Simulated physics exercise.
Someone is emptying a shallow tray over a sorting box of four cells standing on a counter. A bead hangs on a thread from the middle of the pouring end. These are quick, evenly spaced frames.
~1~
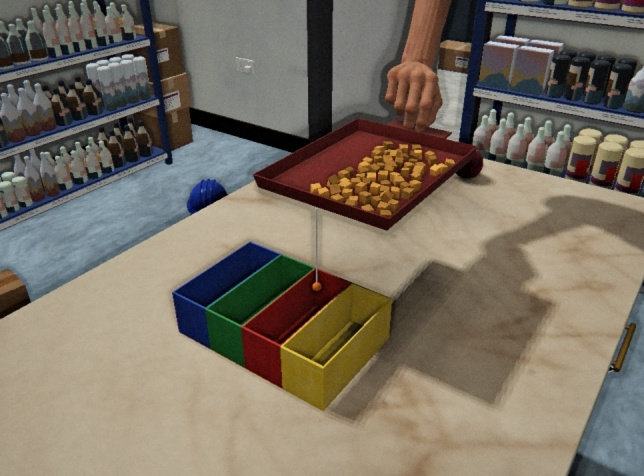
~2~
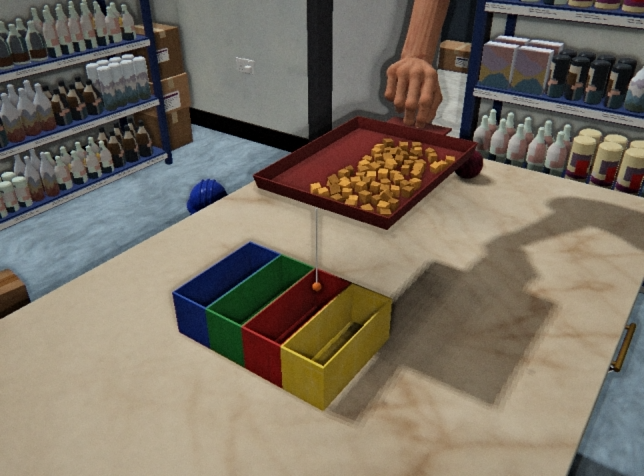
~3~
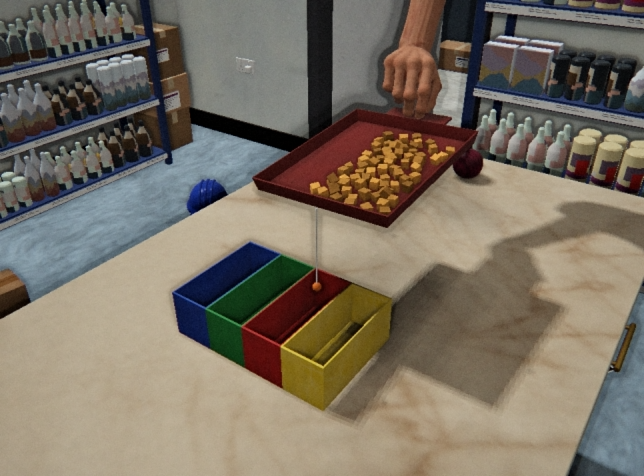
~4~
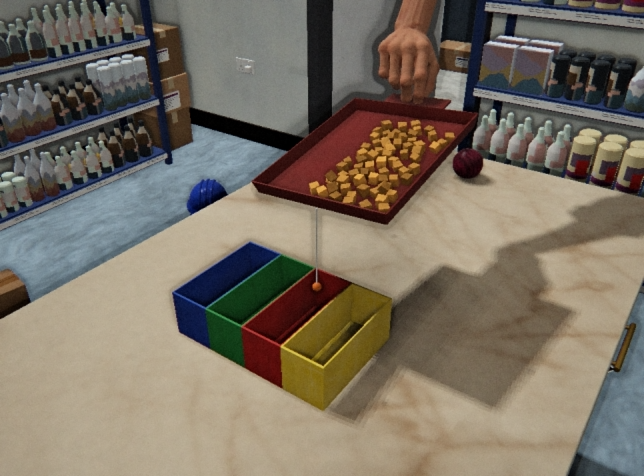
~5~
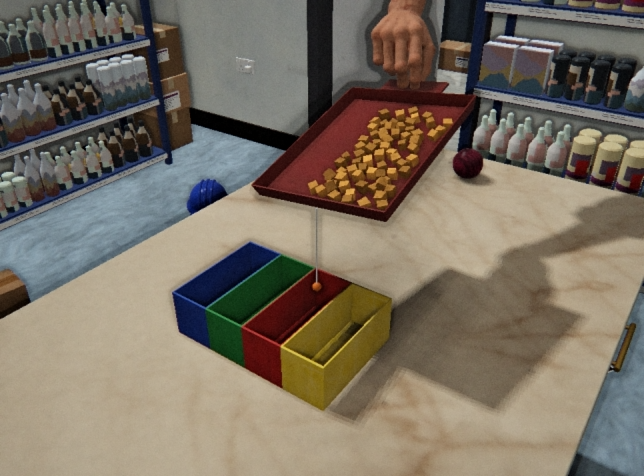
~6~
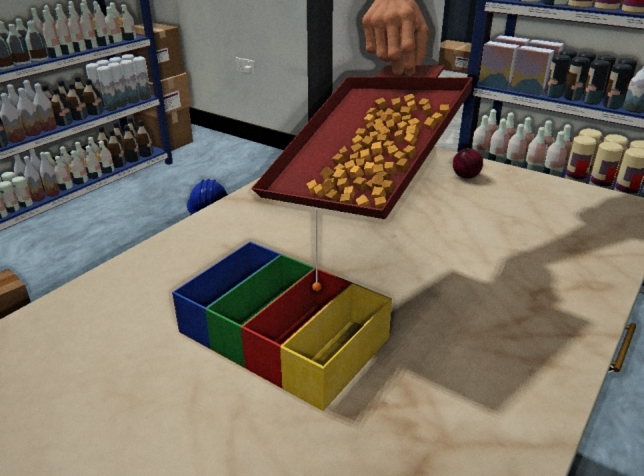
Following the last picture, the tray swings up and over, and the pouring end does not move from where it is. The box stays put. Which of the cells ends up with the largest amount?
The green cell ends up with the largest amount.
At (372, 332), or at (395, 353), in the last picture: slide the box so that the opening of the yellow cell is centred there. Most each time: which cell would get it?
The cell in blue, then the blue cell.
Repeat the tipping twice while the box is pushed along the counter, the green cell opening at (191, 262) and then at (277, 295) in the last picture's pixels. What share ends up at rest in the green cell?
Around 0 % followed by around 30 %.
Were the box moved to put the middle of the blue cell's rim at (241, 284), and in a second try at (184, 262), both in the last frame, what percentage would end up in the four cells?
You'd get near 90 percent first and near 100 percent next.
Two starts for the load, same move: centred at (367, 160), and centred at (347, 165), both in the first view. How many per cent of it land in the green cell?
First case: Some 50 %; second case: Some 50 %.
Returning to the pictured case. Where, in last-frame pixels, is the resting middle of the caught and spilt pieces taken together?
(257, 331).
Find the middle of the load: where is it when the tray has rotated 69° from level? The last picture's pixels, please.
(293, 182).
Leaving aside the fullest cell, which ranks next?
That red cell.
Shortly afterwards, tray tipped steeply; all but a few on the tray; a little falling or outside the box.
Next, tray tipped past a quarter turn; near half on the tray; near a quarter in the green cell; a little in the blue cell; a little in the red cell; only a few falling or outside the box.
Some moments later, tray tipped past a quarter turn; near half in the green cell; near a quarter in the red cell; a little in the blue cell; only a few in the yellow cell; a little falling or outside the box.
In the end, tray tipped past a quarter turn; near half in the green cell; near a quarter in the red cell; a little in the blue cell; only a few in the yellow cell; a little outside the box.
